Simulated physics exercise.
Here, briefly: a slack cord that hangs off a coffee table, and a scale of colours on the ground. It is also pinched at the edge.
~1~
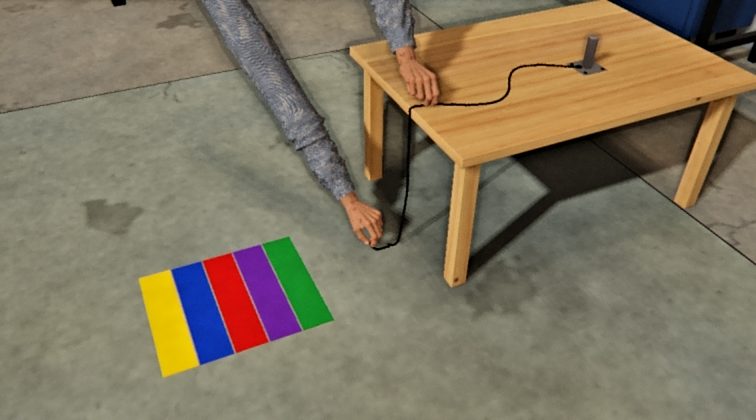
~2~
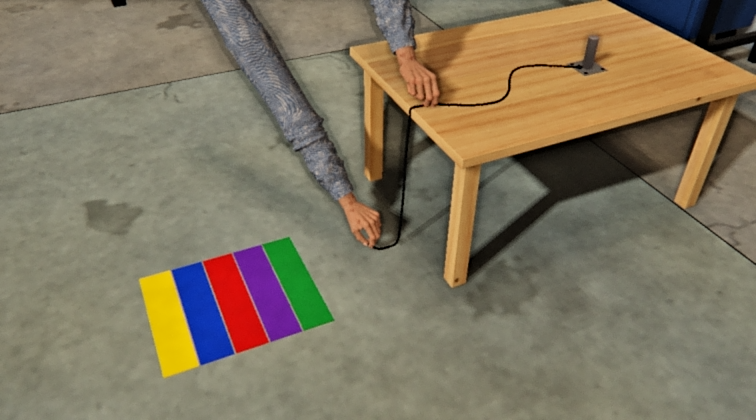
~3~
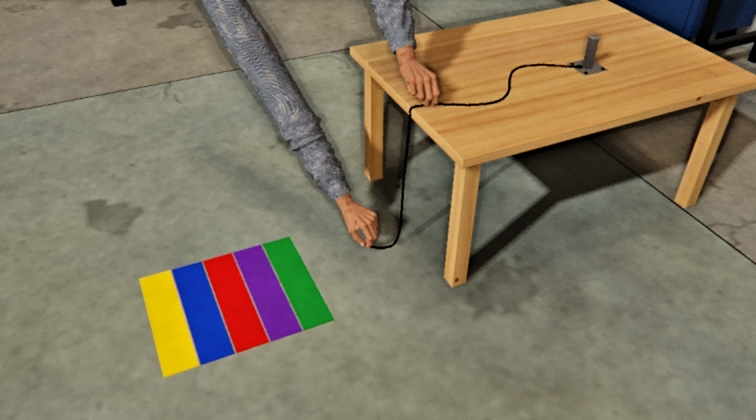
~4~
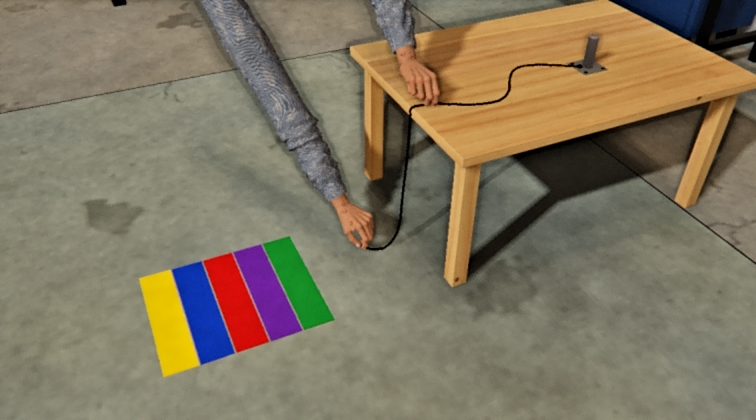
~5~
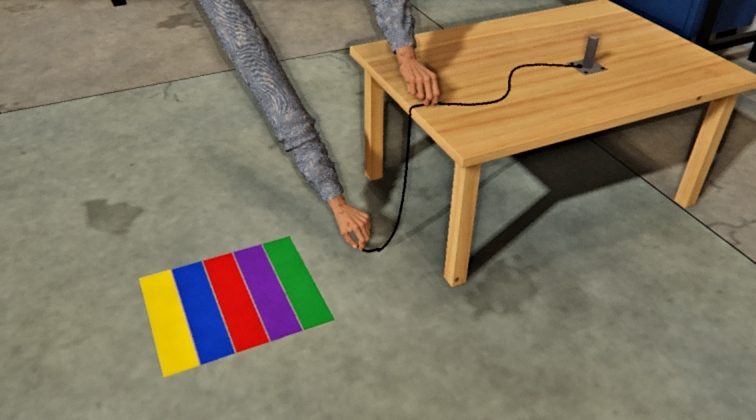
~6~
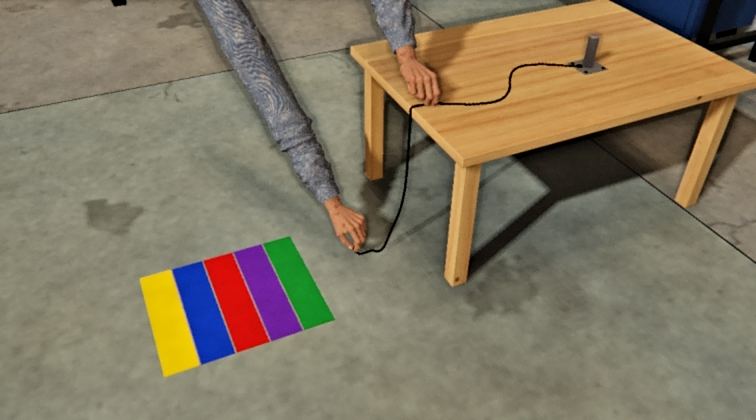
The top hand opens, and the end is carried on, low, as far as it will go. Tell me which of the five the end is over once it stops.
It is over the red strip.
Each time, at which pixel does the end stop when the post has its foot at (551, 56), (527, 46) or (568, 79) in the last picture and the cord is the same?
One per try, in order: (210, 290), (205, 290), (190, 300).
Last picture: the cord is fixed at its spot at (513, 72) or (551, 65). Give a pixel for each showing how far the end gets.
Approximately (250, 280), then (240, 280).
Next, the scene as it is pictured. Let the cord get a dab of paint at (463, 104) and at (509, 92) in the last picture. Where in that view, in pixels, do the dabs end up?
The first settles around (428, 105), the second around (480, 92).
A little later, end near (284, 269); over green.
Next, end near (252, 278); over purple.
When it is tight, end near (233, 284); over red. The end stops over the red strip.
